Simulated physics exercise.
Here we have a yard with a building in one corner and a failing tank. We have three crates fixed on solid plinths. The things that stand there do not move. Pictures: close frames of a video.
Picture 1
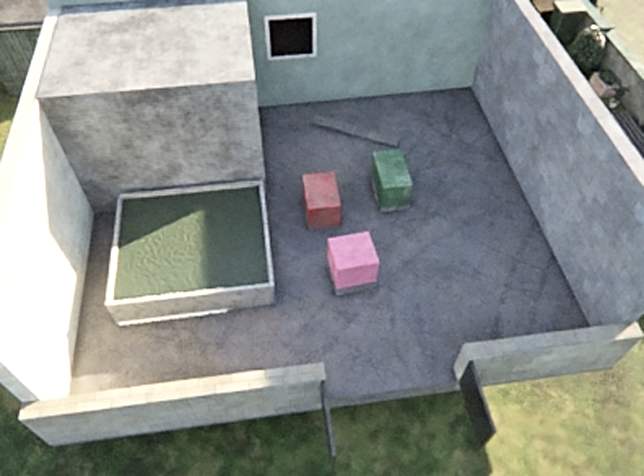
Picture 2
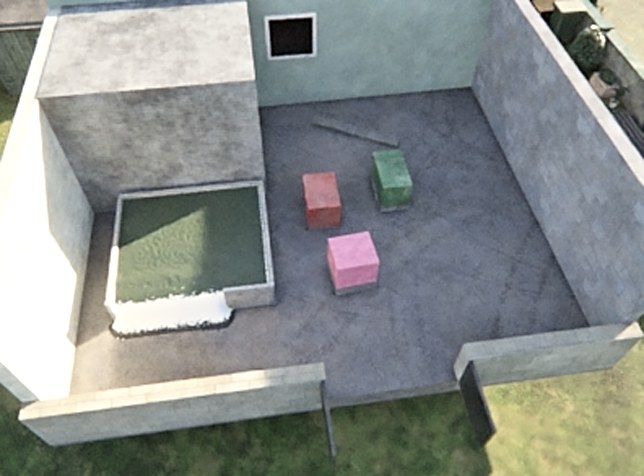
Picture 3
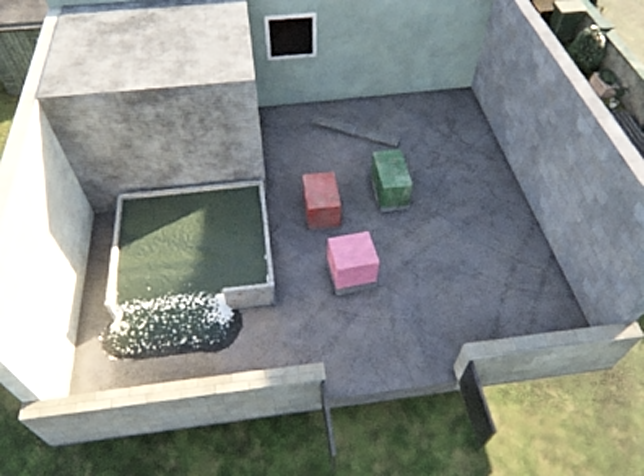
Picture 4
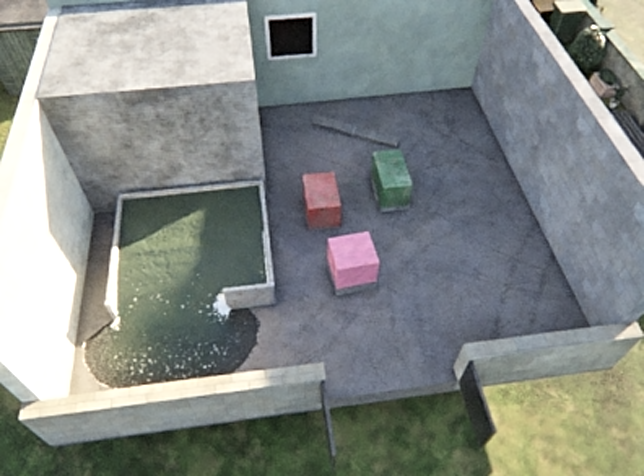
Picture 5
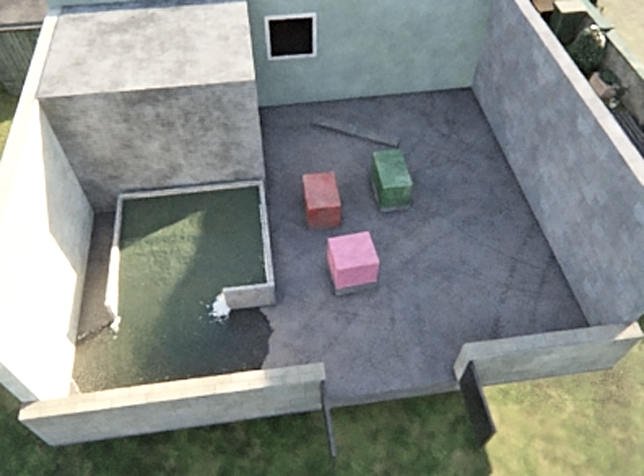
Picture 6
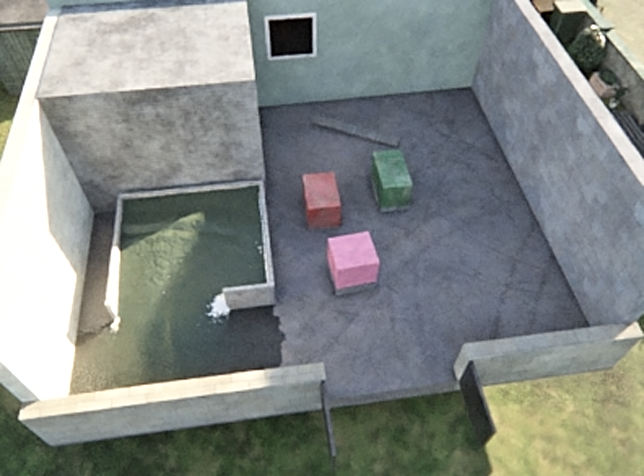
Water bursts through the front wall of a tank and spreads across the grey yard.
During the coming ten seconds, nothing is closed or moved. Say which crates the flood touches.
The green crate ends up clear of the water, the pink crate ends up clear of the water, the red crate ends up with water on it.
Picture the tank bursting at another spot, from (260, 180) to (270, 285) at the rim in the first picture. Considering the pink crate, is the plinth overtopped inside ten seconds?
The pink crate is overtopped.
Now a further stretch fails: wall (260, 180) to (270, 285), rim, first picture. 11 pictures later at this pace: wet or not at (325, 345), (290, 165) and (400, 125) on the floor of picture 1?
Okay, the first is waterlogged, the next is waterlogged, and the last is left untouched.
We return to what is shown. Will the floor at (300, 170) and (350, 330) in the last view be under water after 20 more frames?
The first place is spared and the second is inundated.
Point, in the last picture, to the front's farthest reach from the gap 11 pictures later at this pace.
The farthest wet point should be near (417, 359).
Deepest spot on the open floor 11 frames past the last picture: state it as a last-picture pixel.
Deepest point: Roughly (78, 418).
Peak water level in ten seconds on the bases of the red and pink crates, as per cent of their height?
200 and 70 per cent, roughly.
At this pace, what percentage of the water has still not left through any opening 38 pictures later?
My reading is around 98 percent.
A moment on, water covers 10 % of the floor; the green crate not reached, the pink crate not reached, the red crate not reached.
Next, water covers 20 % of the floor; the green crate not reached, the pink crate not reached, the red crate not reached.
Then, water covers 40 % of the floor; the green crate not reached, the pink crate water round its plinth, the red crate water round its plinth.
Later, water covers 60 % of the floor; the green crate water round its plinth, the pink crate water round its plinth, the red crate water round its plinth.
In the end, water covers 85 % of the floor; the green crate stayed above the water, the pink crate stayed above the water, the red crate was topped.
